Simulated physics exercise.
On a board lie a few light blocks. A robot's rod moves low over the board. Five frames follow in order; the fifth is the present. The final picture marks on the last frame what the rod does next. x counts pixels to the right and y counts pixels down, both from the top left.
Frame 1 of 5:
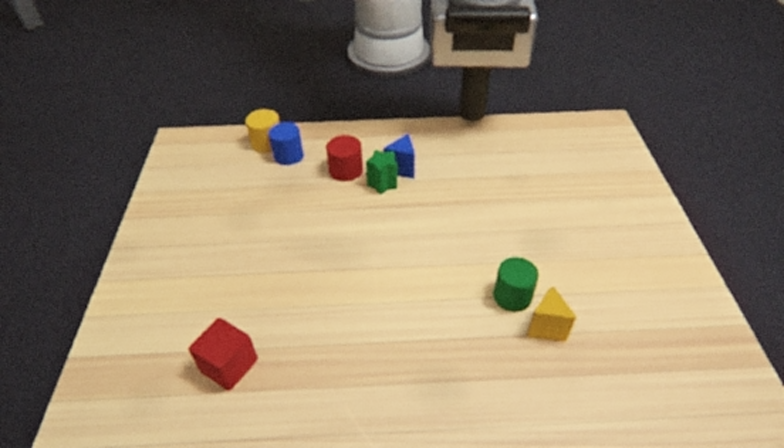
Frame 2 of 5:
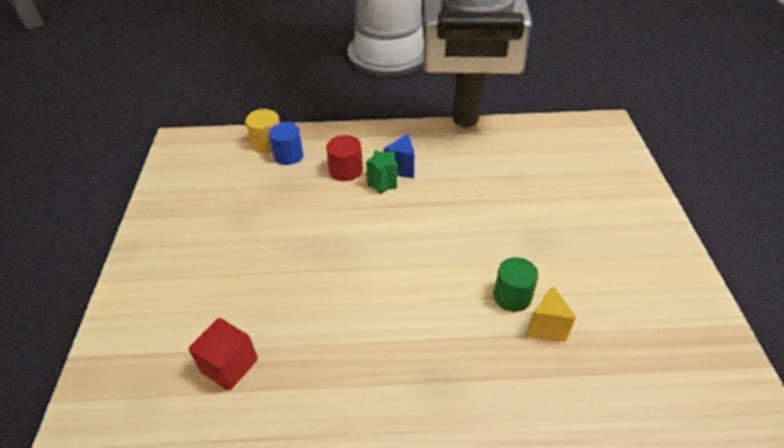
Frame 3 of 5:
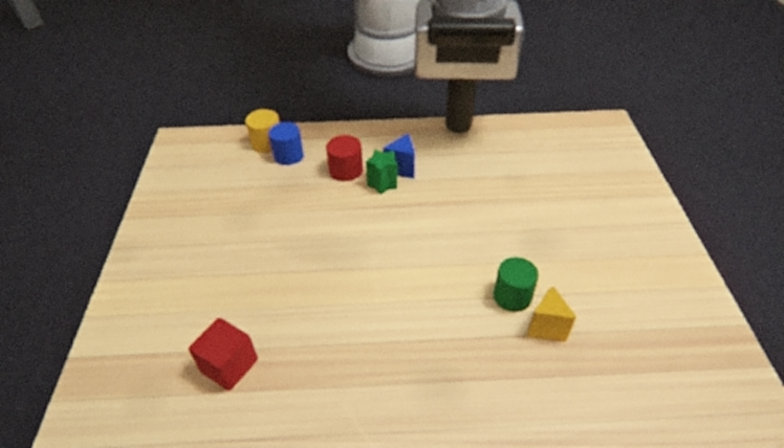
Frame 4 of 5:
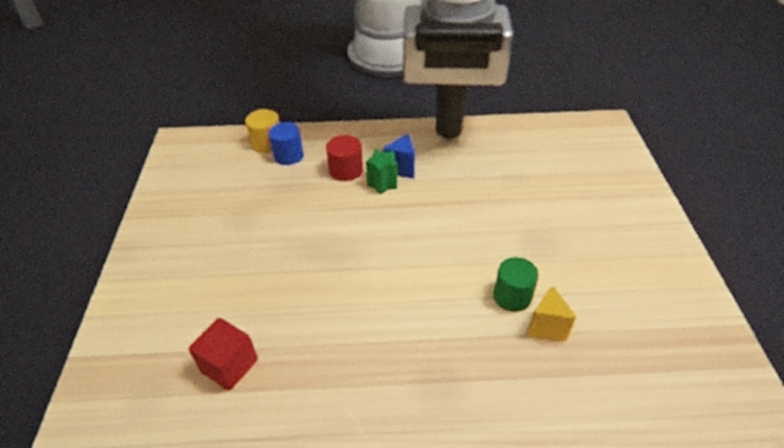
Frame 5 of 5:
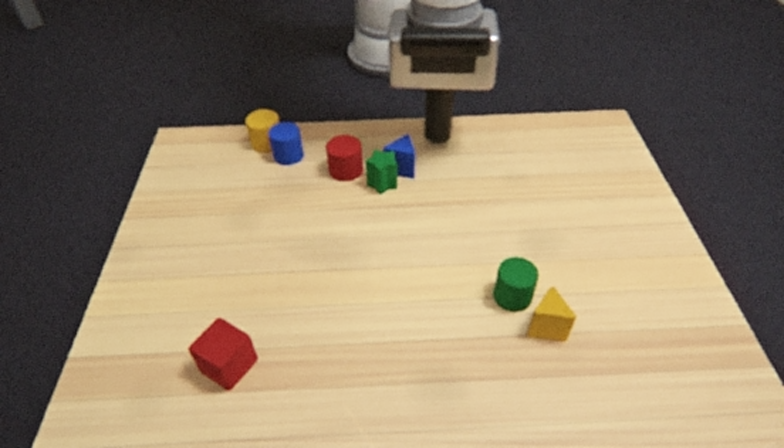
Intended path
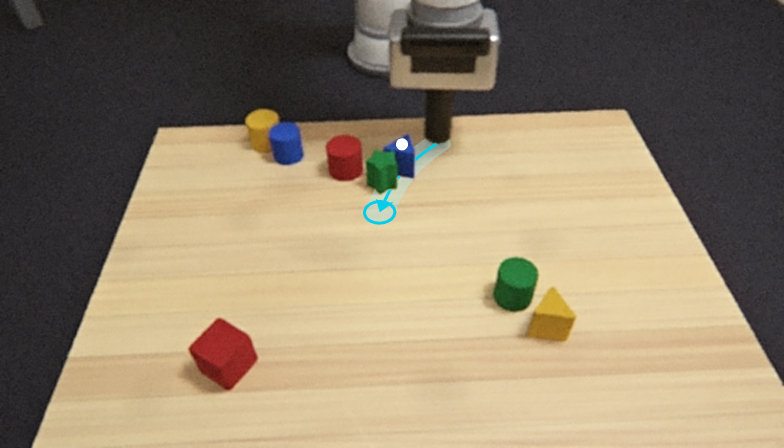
A robot's dark rod moves slightly left along the board's far edge near still blocks.
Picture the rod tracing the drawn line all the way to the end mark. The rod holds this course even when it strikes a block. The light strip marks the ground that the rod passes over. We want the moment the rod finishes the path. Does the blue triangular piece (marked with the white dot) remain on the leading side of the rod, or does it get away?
It ends up beside or behind the rod.
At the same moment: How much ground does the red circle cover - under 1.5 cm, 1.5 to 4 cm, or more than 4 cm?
Offset: Below 1.5 cm.
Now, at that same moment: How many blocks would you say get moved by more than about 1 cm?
It's going to be two.
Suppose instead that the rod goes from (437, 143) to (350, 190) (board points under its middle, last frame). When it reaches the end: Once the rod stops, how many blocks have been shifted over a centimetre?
My count: 3 or more.
Path on the board, from (437, 143) via (402, 173), ending at (380, 212); the dot is on the blue triangular piece.
On the path given first. One third of the way, rod at (413, 155); green star block at (379, 163); blue triangular piece at (395, 148), turned 20° anticlockwise.
Two thirds of the way, rod at (393, 178); green star block at (356, 187); blue triangular piece at (370, 170), turned 15° anticlockwise.
At the end, rod at (379, 205); red circle in place; green star block at (341, 201), turned 15° clockwise; blue triangular piece at (351, 183).
